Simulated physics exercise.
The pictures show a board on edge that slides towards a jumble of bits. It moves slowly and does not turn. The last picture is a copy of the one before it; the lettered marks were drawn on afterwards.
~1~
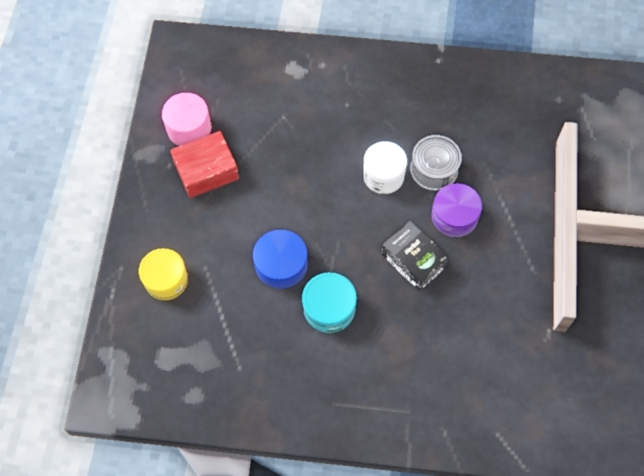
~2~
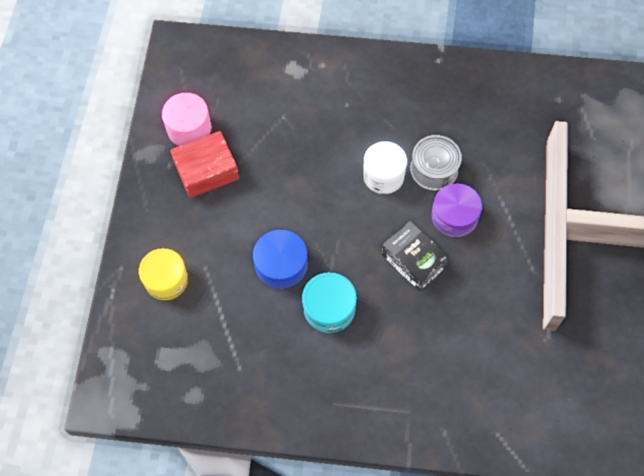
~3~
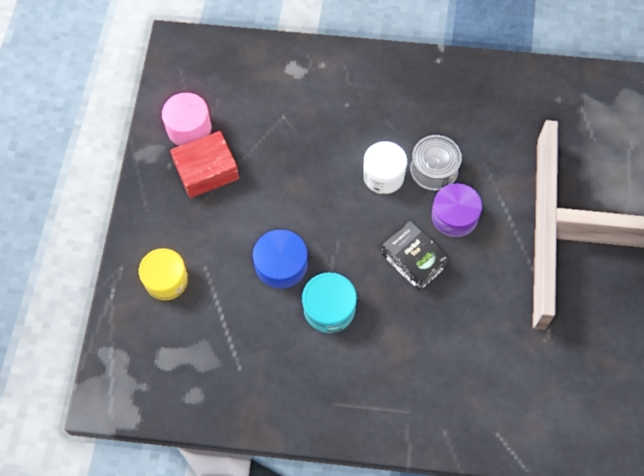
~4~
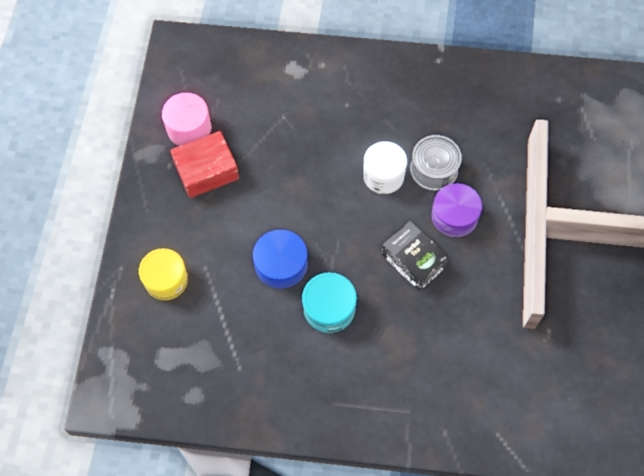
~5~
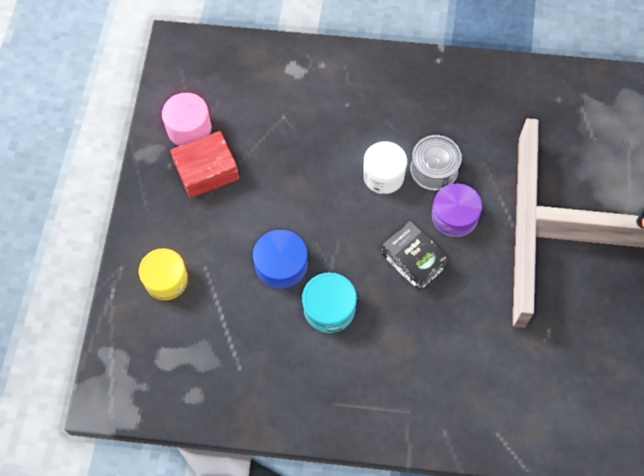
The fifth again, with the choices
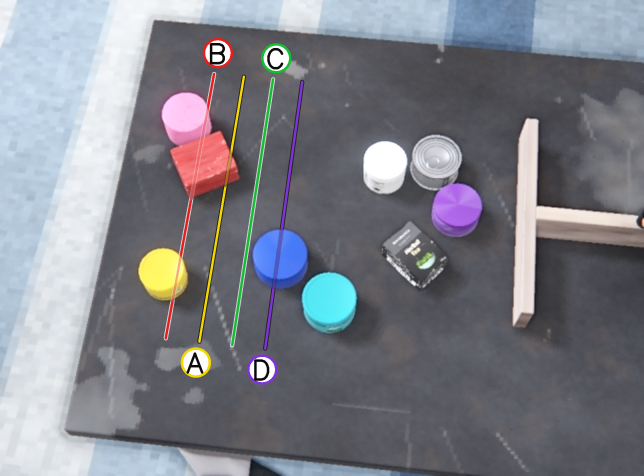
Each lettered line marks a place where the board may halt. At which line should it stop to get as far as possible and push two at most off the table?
Line B.
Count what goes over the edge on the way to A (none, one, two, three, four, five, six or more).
In all, none.
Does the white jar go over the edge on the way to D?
No.
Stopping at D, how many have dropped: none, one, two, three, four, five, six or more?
In all, none.
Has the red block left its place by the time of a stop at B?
By then, yes.
On the marked copy, A at (223, 201); B at (191, 198); C at (254, 204); D at (285, 207).
With B. Early on, board (406, 200); grey tin (379, 154); white jar (341, 172).
Further on, board (285, 188); yellow jar (157, 276); red block (182, 164).
At the end, board (192, 179); red block over the edge; yellow jar (95, 302); one fallen.
As for the rest, A is within the limit but short; C is within the limit but short; D is within the limit but short.
